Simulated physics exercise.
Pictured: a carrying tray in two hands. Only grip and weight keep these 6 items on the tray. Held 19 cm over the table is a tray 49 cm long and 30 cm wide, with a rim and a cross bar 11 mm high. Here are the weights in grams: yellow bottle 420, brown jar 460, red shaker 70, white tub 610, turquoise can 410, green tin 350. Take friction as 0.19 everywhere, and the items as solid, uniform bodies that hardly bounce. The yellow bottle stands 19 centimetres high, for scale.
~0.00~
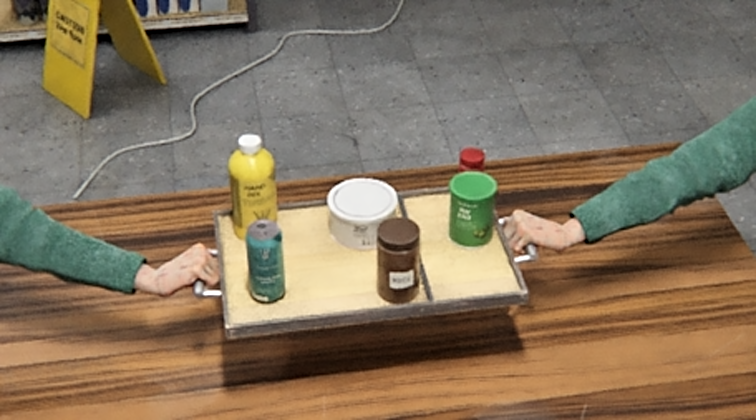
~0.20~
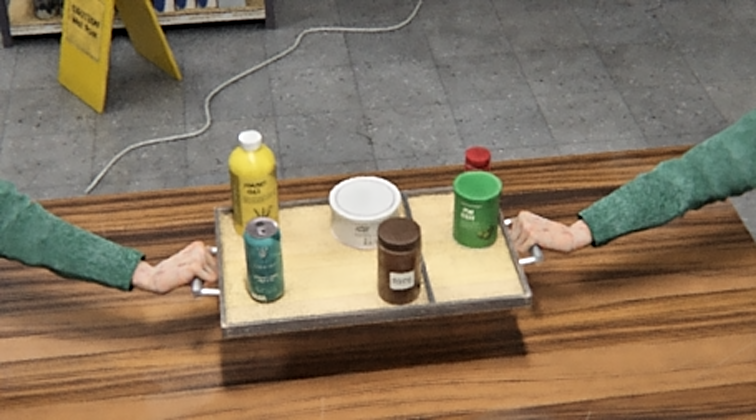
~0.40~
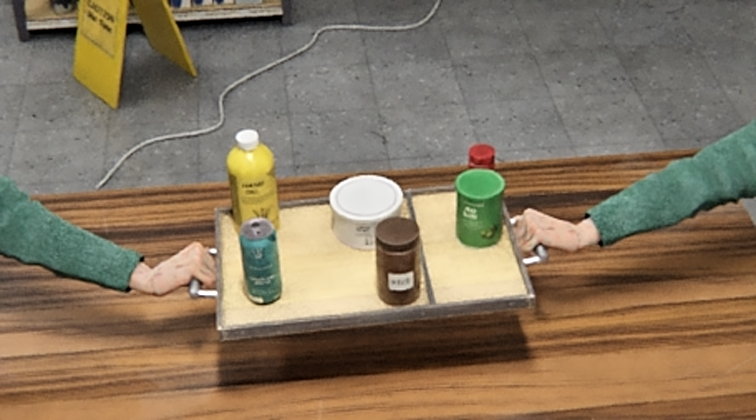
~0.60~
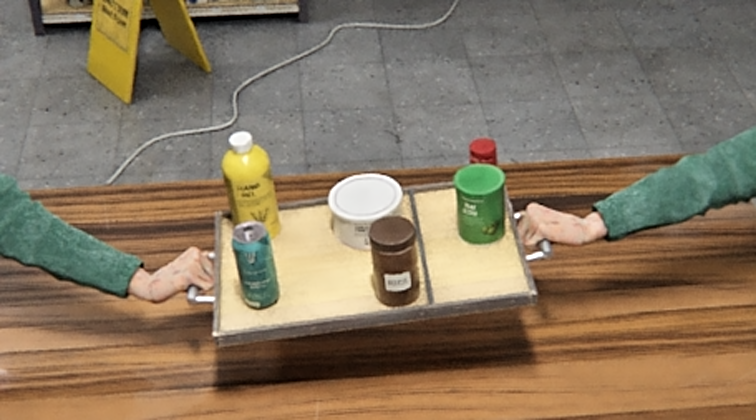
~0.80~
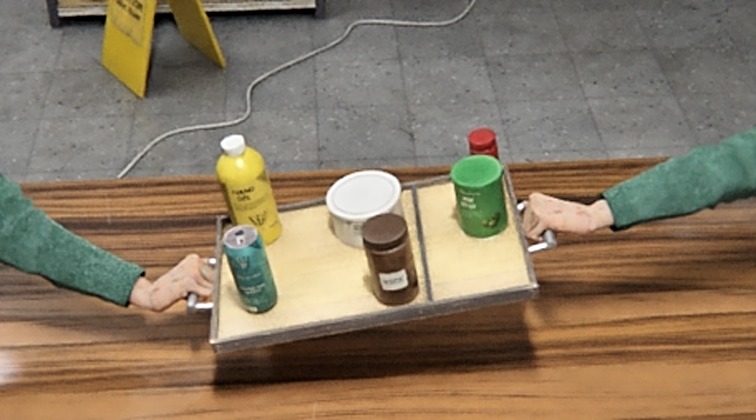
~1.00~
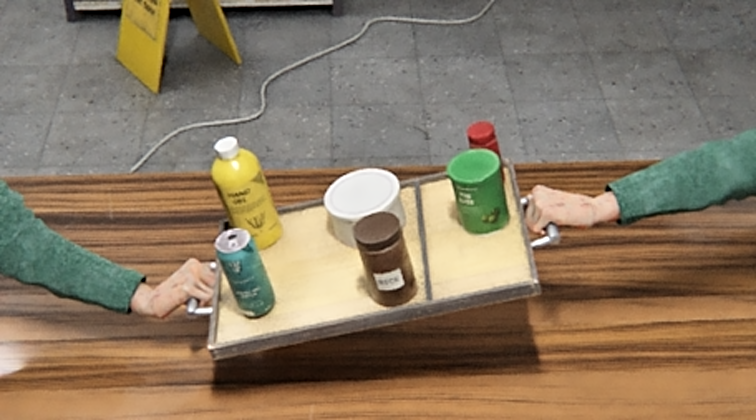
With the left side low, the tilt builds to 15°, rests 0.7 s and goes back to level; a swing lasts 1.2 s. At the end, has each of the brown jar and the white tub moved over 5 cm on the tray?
Answers - brown jar: Yes; white tub: Yes.
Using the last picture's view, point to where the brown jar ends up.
It comes to rest near (246, 272).
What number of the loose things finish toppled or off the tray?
All told, 1.
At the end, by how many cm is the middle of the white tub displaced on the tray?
Net distance near 12 cm.
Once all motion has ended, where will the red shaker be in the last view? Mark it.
Roughly at (359, 193) in the last picture.
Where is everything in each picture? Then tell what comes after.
The first frame shows tray level; brown jar (398, 261); white tub (363, 214).
The second frame shows tray level; turquoise can (264, 261); green tin (476, 211).
The third frame shows tilt 2°, left edge down; yellow bottle (253, 183).
The fourth frame shows tilt 5°, left edge down; turquoise can (256, 266); green tin (481, 206).
The fifth frame shows tilt 10°, left edge down; yellow bottle (247, 189).
The sixth frame shows tilt 13°, left edge down; brown jar (386, 260); white tub (366, 209).
By 1.40 s, tilt 15°, left edge down; brown jar 7 cm from its spot near (340, 270); white tub 7 cm from its spot near (327, 218); turquoise can rocked 6° off its seat.
By 1.70 s, tilt 15°, left edge down; brown jar 20 cm from its spot near (260, 289); white tub 12 cm from its spot near (296, 227); red shaker on its side.
When it is over (3.7 s), lying over on the tray, red shaker; not toppled but over 5 cm from the start, brown jar, white tub and green tin; the other 2 within 5 cm of the start. In the last view, brown jar near (246, 272), white tub near (298, 213).
